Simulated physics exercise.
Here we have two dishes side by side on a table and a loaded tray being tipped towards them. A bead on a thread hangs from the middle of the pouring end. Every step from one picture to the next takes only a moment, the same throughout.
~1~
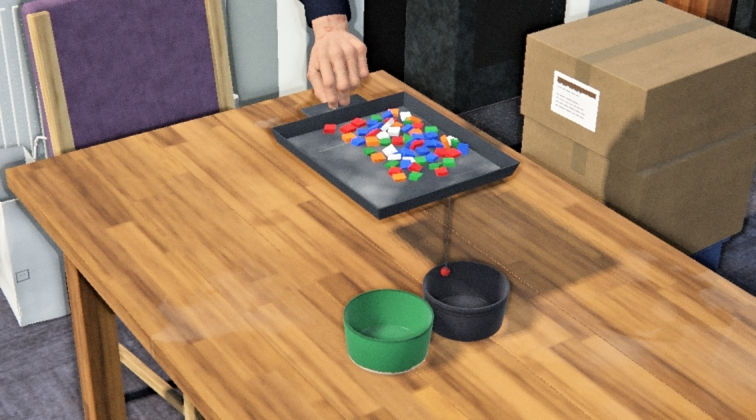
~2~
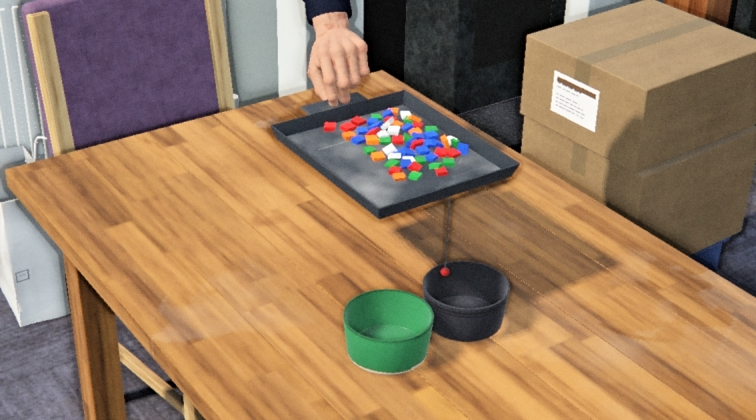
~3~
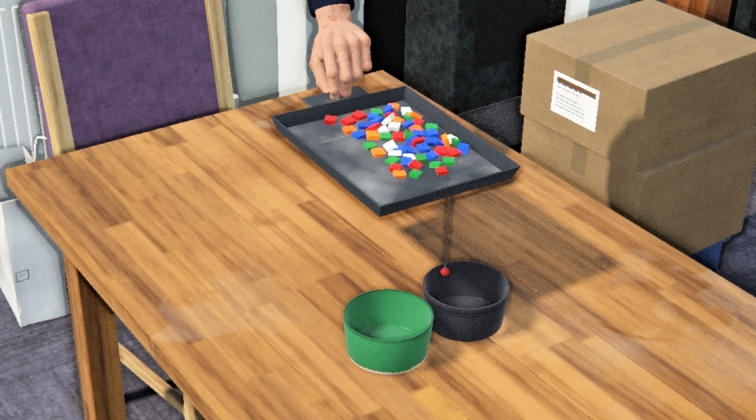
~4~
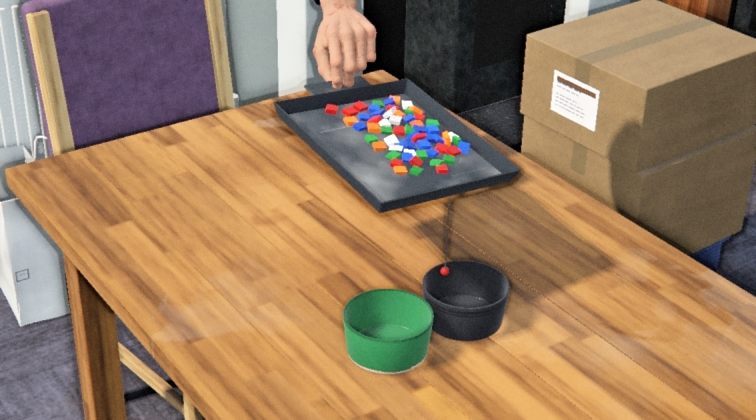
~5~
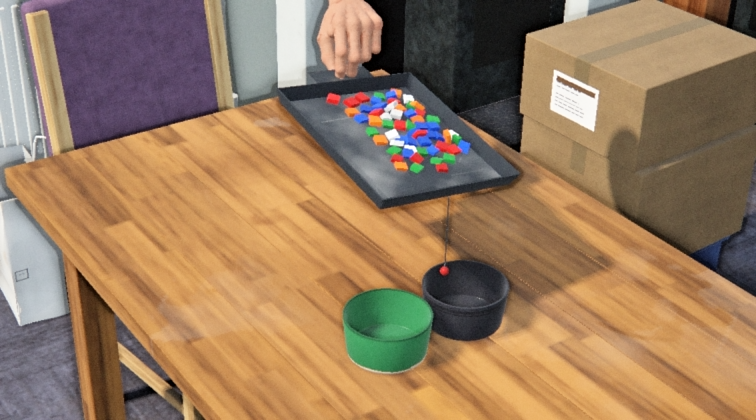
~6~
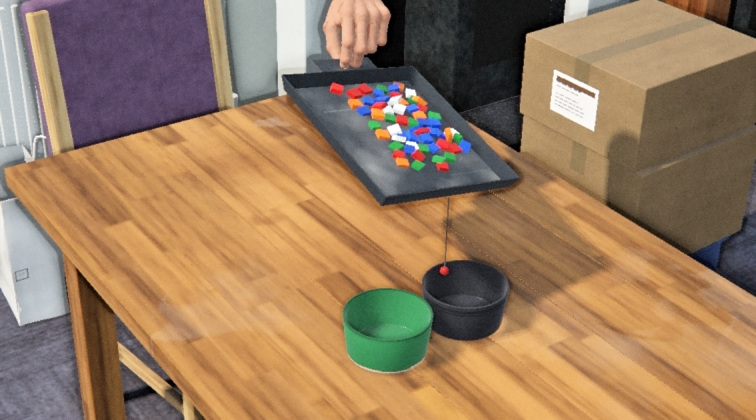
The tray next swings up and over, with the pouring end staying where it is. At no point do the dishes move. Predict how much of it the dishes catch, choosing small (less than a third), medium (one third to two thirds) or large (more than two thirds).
The catch is small, less than a third.
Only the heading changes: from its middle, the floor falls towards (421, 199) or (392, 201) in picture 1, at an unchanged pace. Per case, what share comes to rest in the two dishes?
Close to 70 percent first and close to 100 percent second.
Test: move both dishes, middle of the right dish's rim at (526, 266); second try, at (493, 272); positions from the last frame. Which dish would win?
The one on the right side, then the one on the right side.
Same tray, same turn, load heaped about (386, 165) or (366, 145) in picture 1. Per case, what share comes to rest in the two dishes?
Some 30 and then some 10 per cent.
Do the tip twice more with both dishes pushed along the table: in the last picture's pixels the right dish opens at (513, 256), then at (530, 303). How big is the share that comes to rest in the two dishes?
100 %, 0 %.
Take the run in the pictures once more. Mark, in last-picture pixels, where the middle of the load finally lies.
Roughly at pixel (498, 292).
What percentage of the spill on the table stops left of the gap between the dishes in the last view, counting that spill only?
It amounts to some 0 percent.
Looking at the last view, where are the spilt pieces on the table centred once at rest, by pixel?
Around (500, 288).
Just after the last frame, tray tipped steeply; the larger part on the tray; roughly a quarter in the air.
A moment on, tray tipped right over; about a tenth on the tray; about a tenth in the right dish; roughly two thirds outside both; about a tenth in the air.
Further on, tray tipped past a quarter turn; roughly a quarter in the right dish; the larger part outside both.
When it is over, tray tipped past a quarter turn; not one in the left dish; roughly a quarter in the right dish; the larger part outside both.
